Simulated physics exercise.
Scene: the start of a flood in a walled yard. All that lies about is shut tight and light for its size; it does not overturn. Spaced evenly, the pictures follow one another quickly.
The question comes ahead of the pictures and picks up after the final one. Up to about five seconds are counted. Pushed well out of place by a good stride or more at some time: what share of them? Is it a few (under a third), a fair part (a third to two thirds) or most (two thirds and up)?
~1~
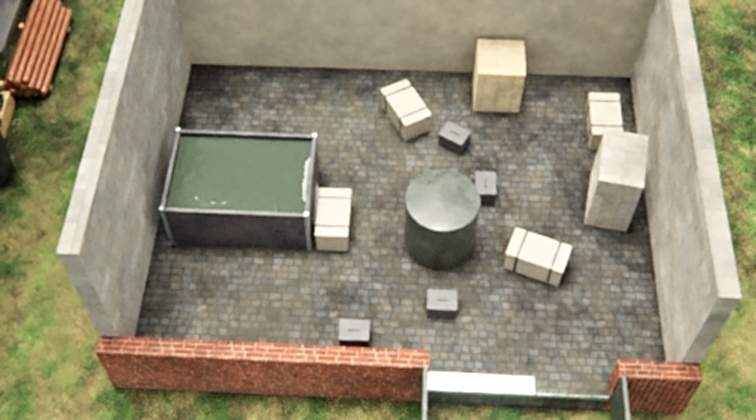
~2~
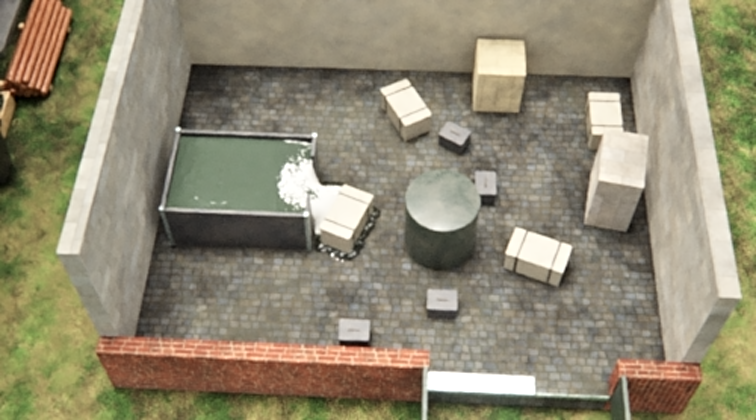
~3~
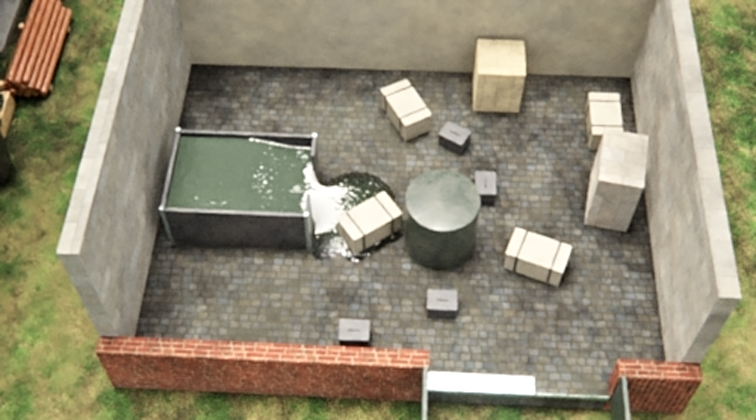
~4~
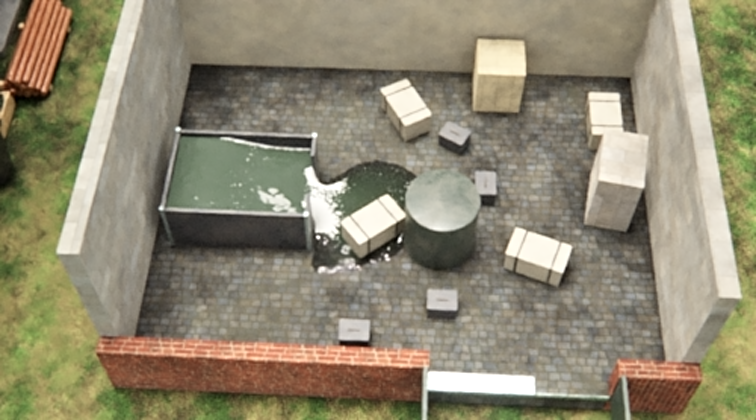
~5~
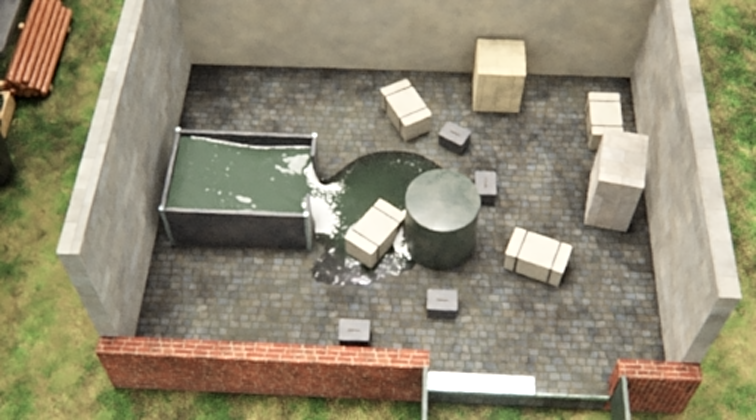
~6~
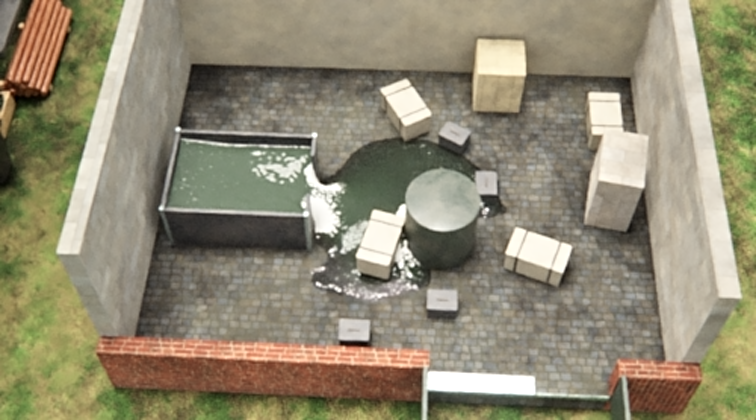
Most.
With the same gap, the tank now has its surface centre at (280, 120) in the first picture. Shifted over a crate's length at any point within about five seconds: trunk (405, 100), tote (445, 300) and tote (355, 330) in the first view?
Object by object, in turn: Travelled a good distance, lingered near its place, lingered near its place.
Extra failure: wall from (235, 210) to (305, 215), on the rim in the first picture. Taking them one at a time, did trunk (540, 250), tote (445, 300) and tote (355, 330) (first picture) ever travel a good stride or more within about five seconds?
Each in turn, ends up that far off, ends up that far off, ends up that far off.
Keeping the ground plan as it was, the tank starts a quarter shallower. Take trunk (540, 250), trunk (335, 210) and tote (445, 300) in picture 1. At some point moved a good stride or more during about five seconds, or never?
Result by item: Didn't cover it; covered it; covered it.
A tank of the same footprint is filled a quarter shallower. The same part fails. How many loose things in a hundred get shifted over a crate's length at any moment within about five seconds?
Close to 80 % of the lot.
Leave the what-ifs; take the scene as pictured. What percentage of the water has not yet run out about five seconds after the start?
90 %.
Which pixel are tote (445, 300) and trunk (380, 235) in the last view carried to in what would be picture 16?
Near (538, 385) and (397, 327).
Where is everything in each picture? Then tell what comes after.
The first frame shows a trunk at (334, 212) rests on the ground; a tote at (486, 183) rests on the ground; 0 of 8 have shifted.
The second frame shows a trunk at (347, 211) rests on the ground, close to its start; a tote at (486, 183), on the bottom; 1 of 8 have shifted.
The third frame shows a trunk at (369, 216) rests on the ground, a stride from its start; a tote at (486, 183) rests on the ground; 1 of 8 have shifted.
The fourth frame shows a trunk at (374, 219), on the bottom, a stride from its start; a tote at (486, 183), on the bottom; 1 of 8 have shifted.
The fifth frame shows a trunk at (376, 226) rests on the ground, a stride from its start; a tote at (486, 183), on the bottom; 1 of 8 have shifted.
The sixth frame shows a trunk at (381, 237), afloat, a stride from its start; a tote at (486, 183) rests on the ground; 1 of 8 have shifted.
A moment on, 1 of 8 are well off their spots; 0 afloat.
Next, 5 of 8 are well off their spots; 4 afloat.
Later, 6 of 8 are well off their spots; 3 afloat.
In the end, 6 of 8 are well off their spots, and 6 have been at some point; 3 afloat.
